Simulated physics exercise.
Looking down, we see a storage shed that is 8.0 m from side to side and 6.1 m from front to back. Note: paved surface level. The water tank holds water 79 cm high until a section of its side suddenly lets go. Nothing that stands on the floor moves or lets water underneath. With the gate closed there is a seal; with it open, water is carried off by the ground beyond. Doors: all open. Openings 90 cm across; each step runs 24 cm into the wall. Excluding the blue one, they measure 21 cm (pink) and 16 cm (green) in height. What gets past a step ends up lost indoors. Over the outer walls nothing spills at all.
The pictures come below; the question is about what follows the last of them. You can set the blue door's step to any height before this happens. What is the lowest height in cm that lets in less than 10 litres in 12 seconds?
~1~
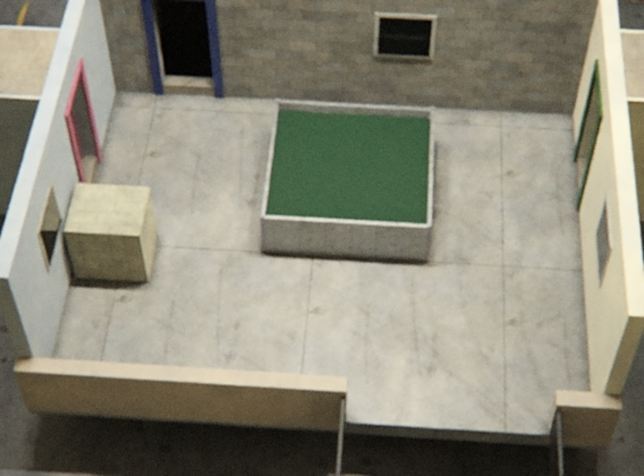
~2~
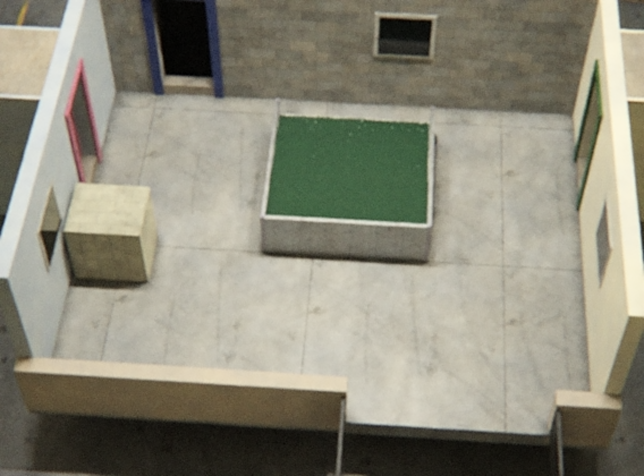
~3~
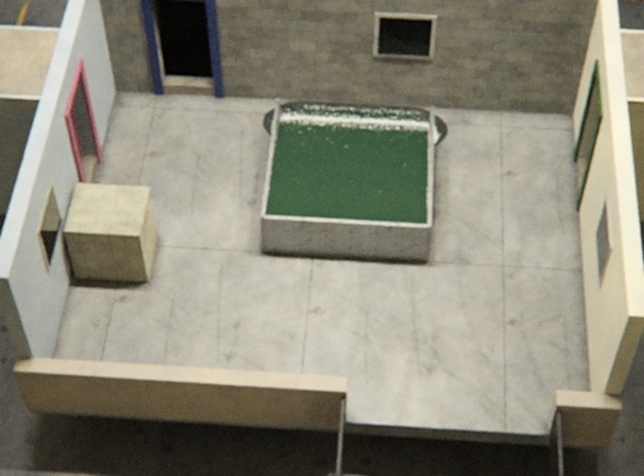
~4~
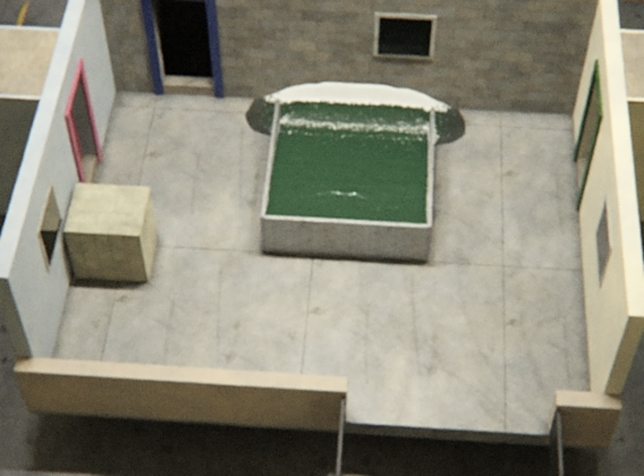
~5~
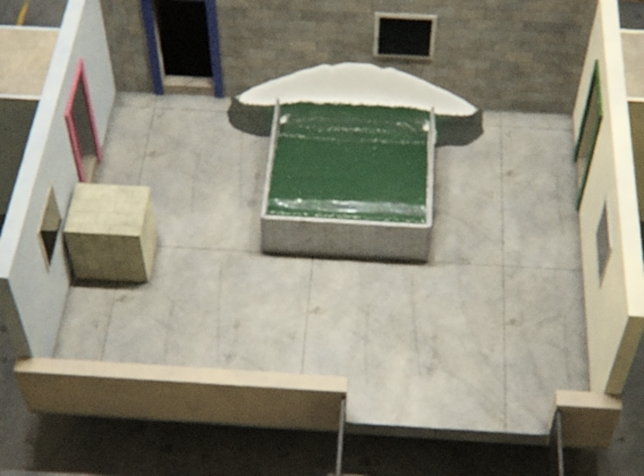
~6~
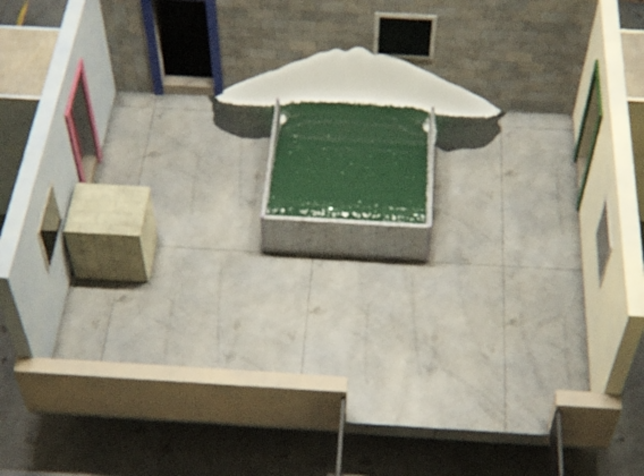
13 cm.
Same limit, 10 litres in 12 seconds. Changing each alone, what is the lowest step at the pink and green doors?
About 22 cm at pink and about 27 cm at green.
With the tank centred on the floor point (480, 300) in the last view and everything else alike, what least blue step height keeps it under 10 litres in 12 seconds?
It must be around 18 cm tall.
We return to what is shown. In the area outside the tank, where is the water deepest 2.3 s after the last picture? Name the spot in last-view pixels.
At about pixel (95, 226).
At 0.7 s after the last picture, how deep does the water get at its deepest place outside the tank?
62 cm.
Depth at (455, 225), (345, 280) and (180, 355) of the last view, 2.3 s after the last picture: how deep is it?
0, 0 and 0 cm, respectively.
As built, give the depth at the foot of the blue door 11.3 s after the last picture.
About 10.5 cm.
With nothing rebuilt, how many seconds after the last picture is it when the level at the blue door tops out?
I'd say near 1.4 seconds.
Then, 0.7 s after the last picture water covers 20 % of the floor, deepest (62 cm) near (351, 110); 12 cm at the blue door, 0 litres in over its 23 cm step.
Then, 2.3 s after the last picture water covers 40 % of the floor, deepest (44 cm) near (95, 226); 12 cm at the blue door, 0 litres in over its 23 cm step.
Then, 11.3 s after the last picture water covers 100 % of the floor, deepest (14 cm) near (106, 135); 11 cm at the blue door, 0 litres in over its 23 cm step.
At the blue door as built, the water peaked near 16 cm, 1.3 s after the last picture.
With a step of 10.5 cm, 28 litres would have come in within the 12 s; with 16.5 cm, 2 litres. So under 10 litres takes about 13 cm.
